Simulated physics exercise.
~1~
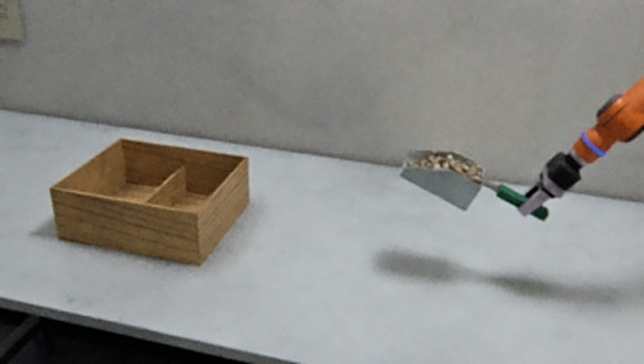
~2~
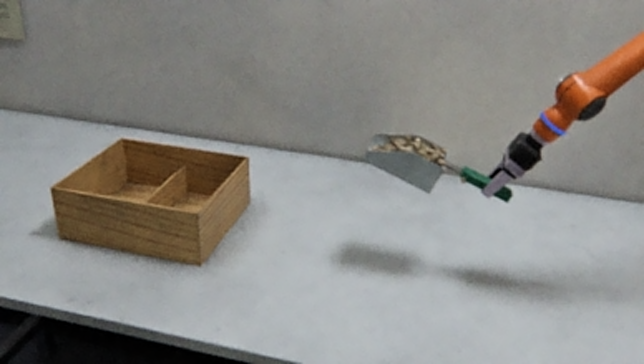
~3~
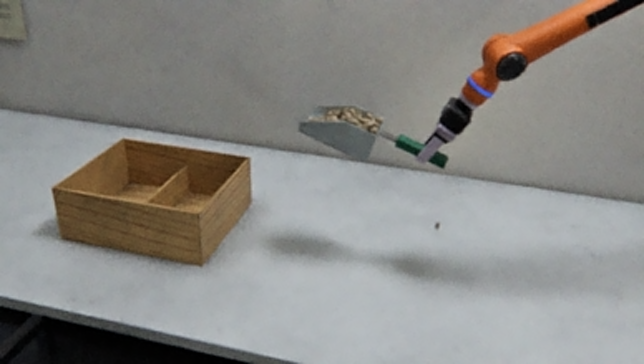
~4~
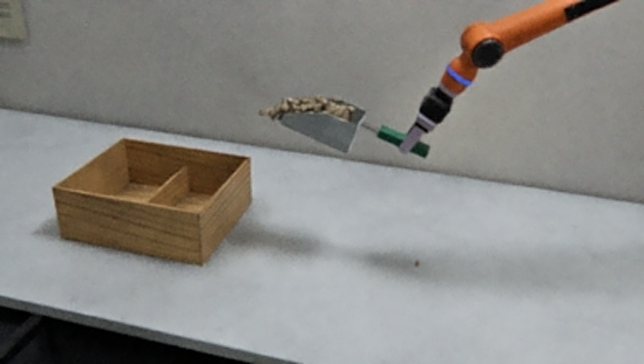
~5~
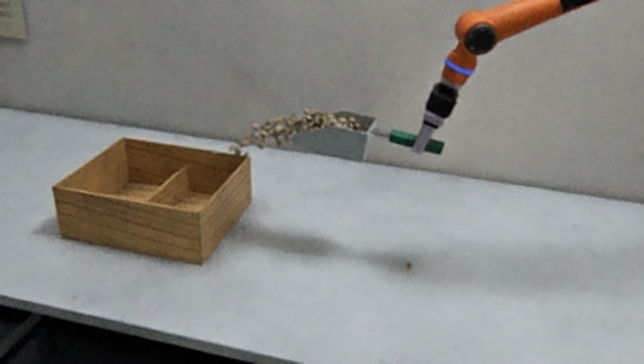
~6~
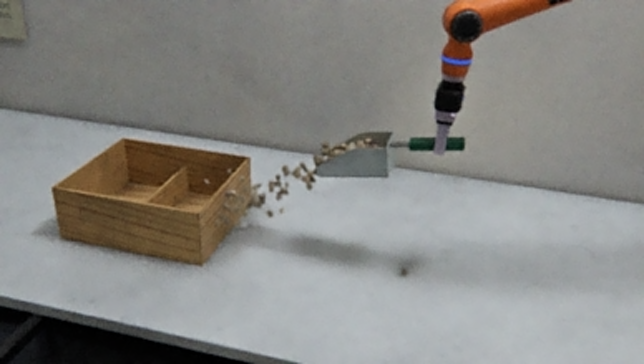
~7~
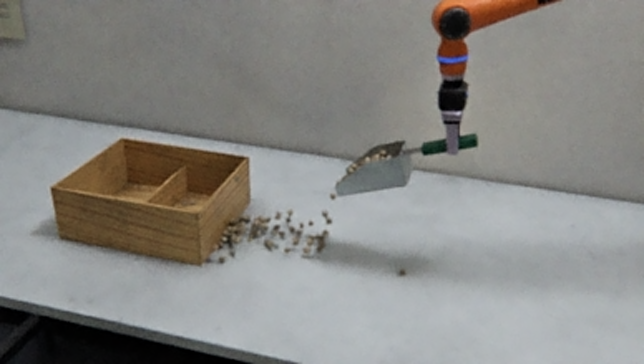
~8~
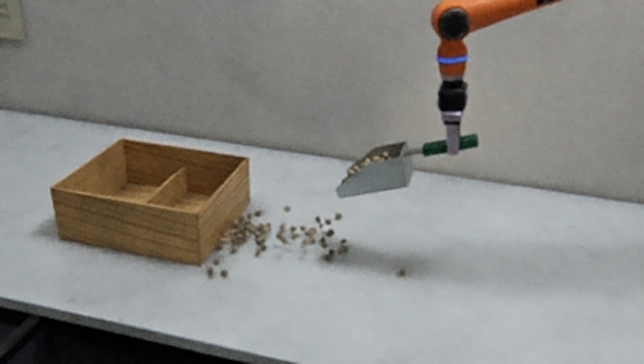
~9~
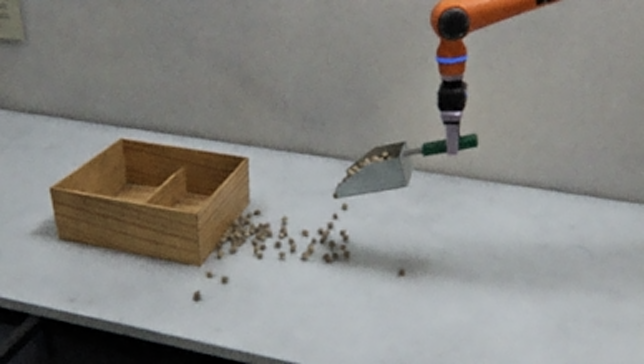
An orange robot arm holds a grey scoop heaped with small brownish pebbles by its green handle, above a pale table against a grey wall, seen from slightly above. A wooden box, split by a cross wall, stands on the left. The arm carries the scoop left towards the box, and a stray pebble drops onto the table. The scoop then draws back to the right while tipping forward, and pebbles stream off its front edge. Most of these fall short, scattering beside the box, while the scoop hangs tilted and still, with many pebbles left in it.
